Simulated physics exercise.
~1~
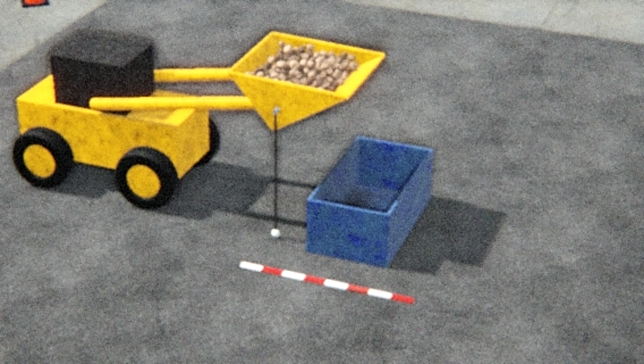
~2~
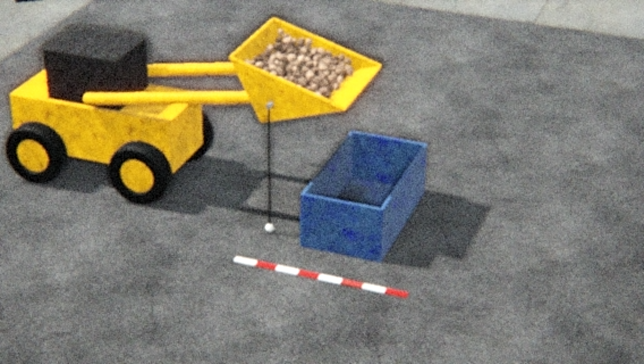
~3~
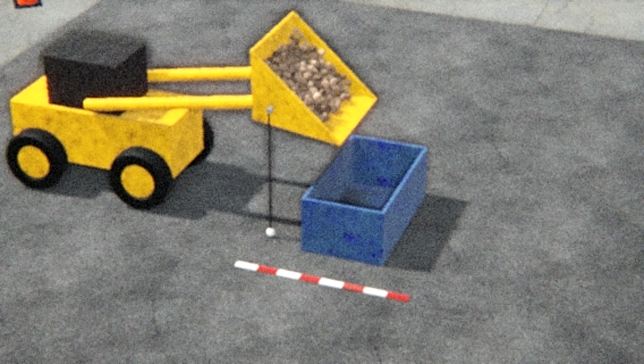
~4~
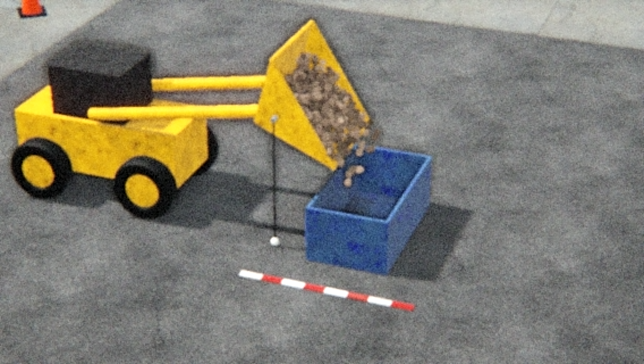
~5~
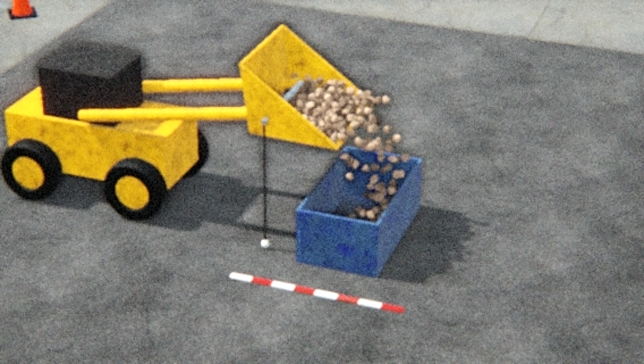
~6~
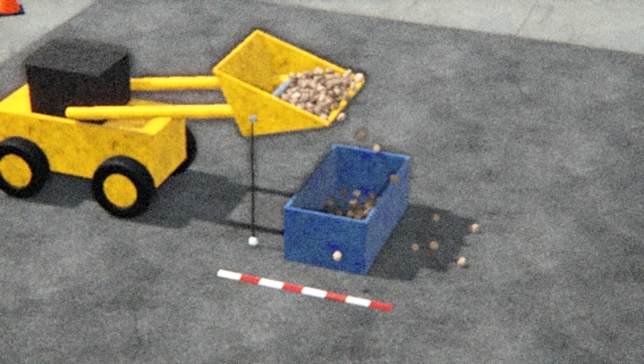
A yellow loader with a black block on its back stands at the left of a grey paved yard, seen from above at a slight angle, its raised bucket heaped with brownish stones. A blue open bin sits in front of it, with a red and white striped bar lying nearby. The bucket tips forward steeply, and stones begin sliding over its edge into the bin. More tumble down as it starts tilting back. It ends partly levelled, still holding most of the load, with some stones in the bin and a few scattered beyond it.
